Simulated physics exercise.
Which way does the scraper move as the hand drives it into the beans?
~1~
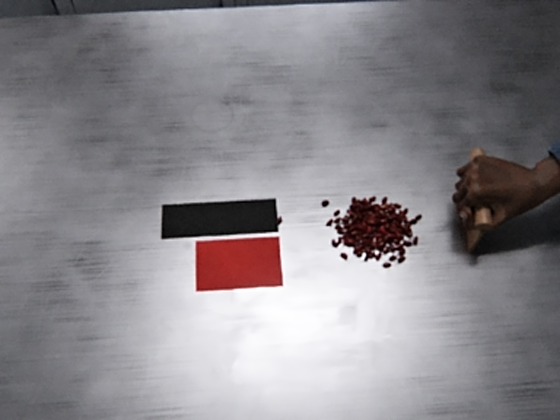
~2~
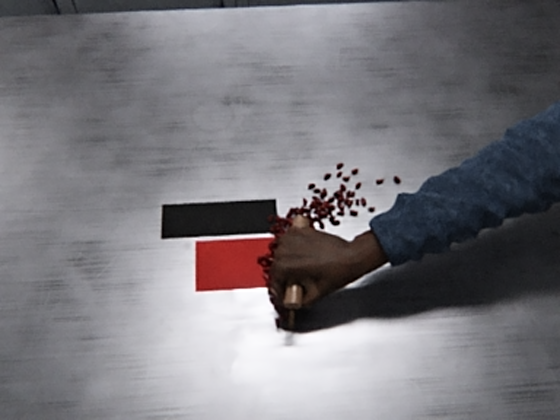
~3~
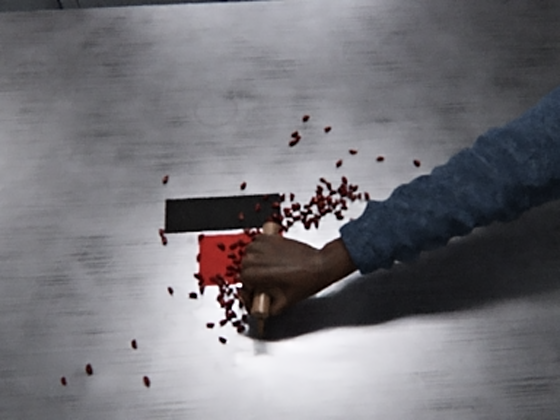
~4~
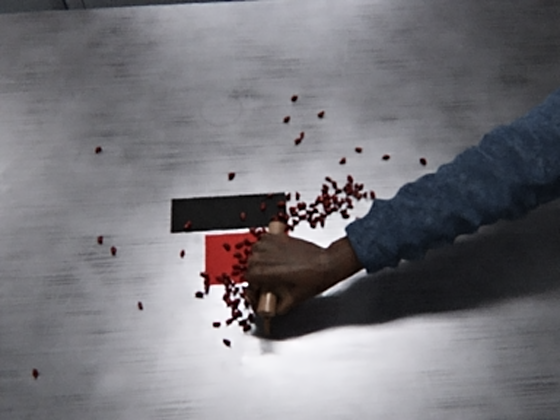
The scraper moves to the left, going from the right side of the surface towards the coloured sheets.
